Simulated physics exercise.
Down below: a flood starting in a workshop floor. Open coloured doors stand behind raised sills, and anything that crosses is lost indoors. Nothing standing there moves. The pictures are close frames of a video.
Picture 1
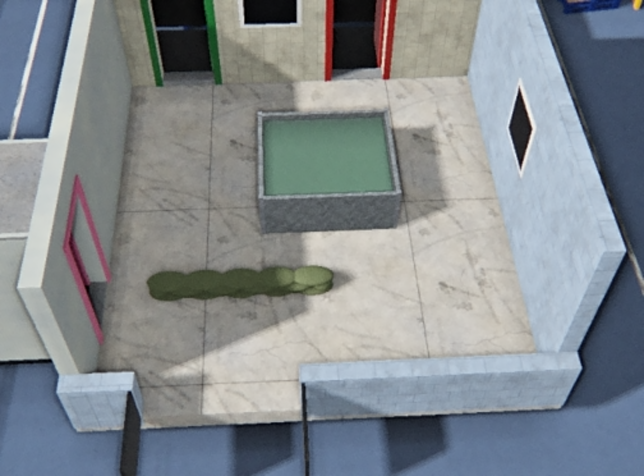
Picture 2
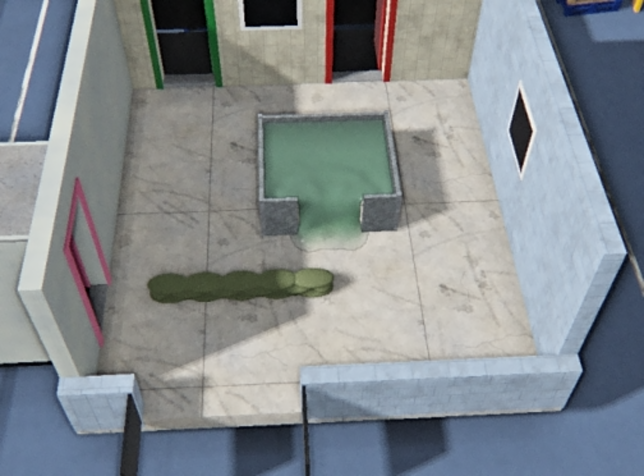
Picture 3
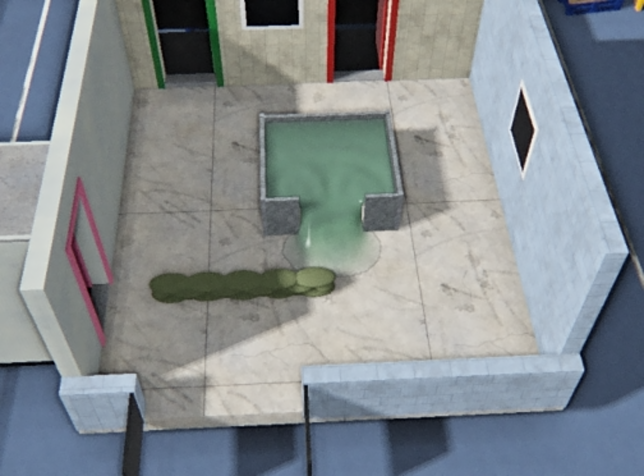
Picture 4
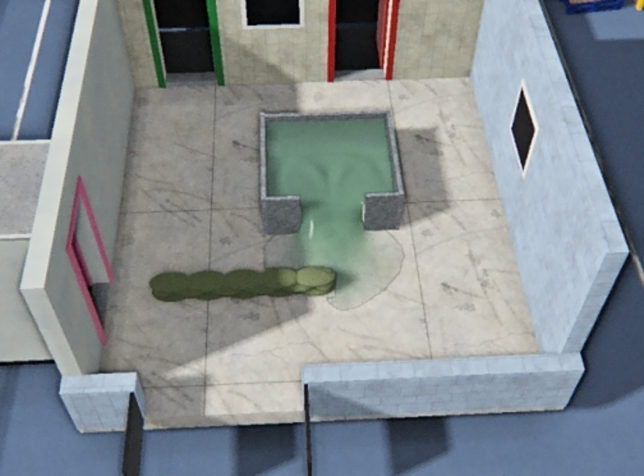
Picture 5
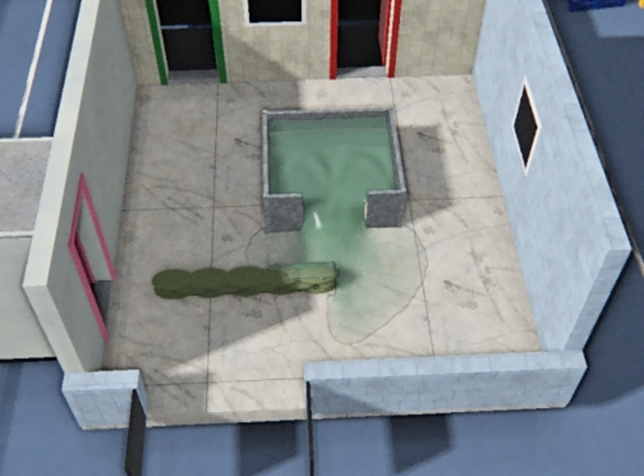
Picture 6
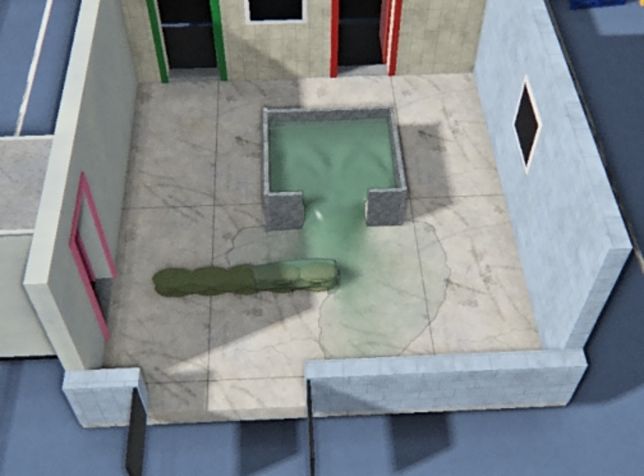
Green water poured from a gap that opened in the front of a square grey tank, then ran past the right end of a low green hedge and spread across the pale marble floor.
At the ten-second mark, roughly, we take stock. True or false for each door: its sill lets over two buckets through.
The red door true; the green door false; the pink door true.
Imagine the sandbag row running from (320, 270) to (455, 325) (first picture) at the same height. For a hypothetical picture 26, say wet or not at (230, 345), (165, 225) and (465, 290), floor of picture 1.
First point inundated, second still bare, third inundated.
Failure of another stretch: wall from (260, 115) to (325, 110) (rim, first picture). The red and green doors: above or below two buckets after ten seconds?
Result - red door: Above threshold, green door: Above threshold.
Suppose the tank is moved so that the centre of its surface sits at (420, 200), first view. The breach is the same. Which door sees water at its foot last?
In my view it is the green door.
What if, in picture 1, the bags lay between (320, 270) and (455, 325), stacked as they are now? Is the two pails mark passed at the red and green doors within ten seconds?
Looks like red stays short of it and green stays short of it.
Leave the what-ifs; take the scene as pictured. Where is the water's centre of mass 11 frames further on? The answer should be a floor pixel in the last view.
I'd put it at around (334, 238).
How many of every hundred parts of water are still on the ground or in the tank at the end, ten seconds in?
Roughly 88 out of every hundred parts.
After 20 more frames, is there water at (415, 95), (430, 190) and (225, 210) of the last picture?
First spot not wet, second soaked, third soaked.
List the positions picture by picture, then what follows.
Still water in the water tank at (326, 156), in the first picture.
The front is at (298, 242), out from the gap at (330, 221), in the second picture.
Water pours out at (331, 221) and has run to (318, 273), in the third picture.
Water pours out at (332, 221) and has run to (354, 302), in the fourth picture.
The front is at (356, 336), out from the gap at (334, 217), in the fifth picture.
Water pours out at (335, 215) and has run to a hidden place, in the sixth picture.
A moment on, water covers 30 % of the floor; the red door not reached, the green door not reached, the pink door not reached.
Next, water covers 35 % of the floor; the red door not reached, the green door not reached, the pink door under two buckets in.
Then, water covers 65 % of the floor; the red door not reached, the green door not reached, the pink door over two buckets in.
Later, water covers 90 % of the floor; the red door under two buckets in, the green door under two buckets in, the pink door over two buckets in.
In the end, water covers 95 % of the floor; the red door over two buckets in, the green door under two buckets in, the pink door over two buckets in.
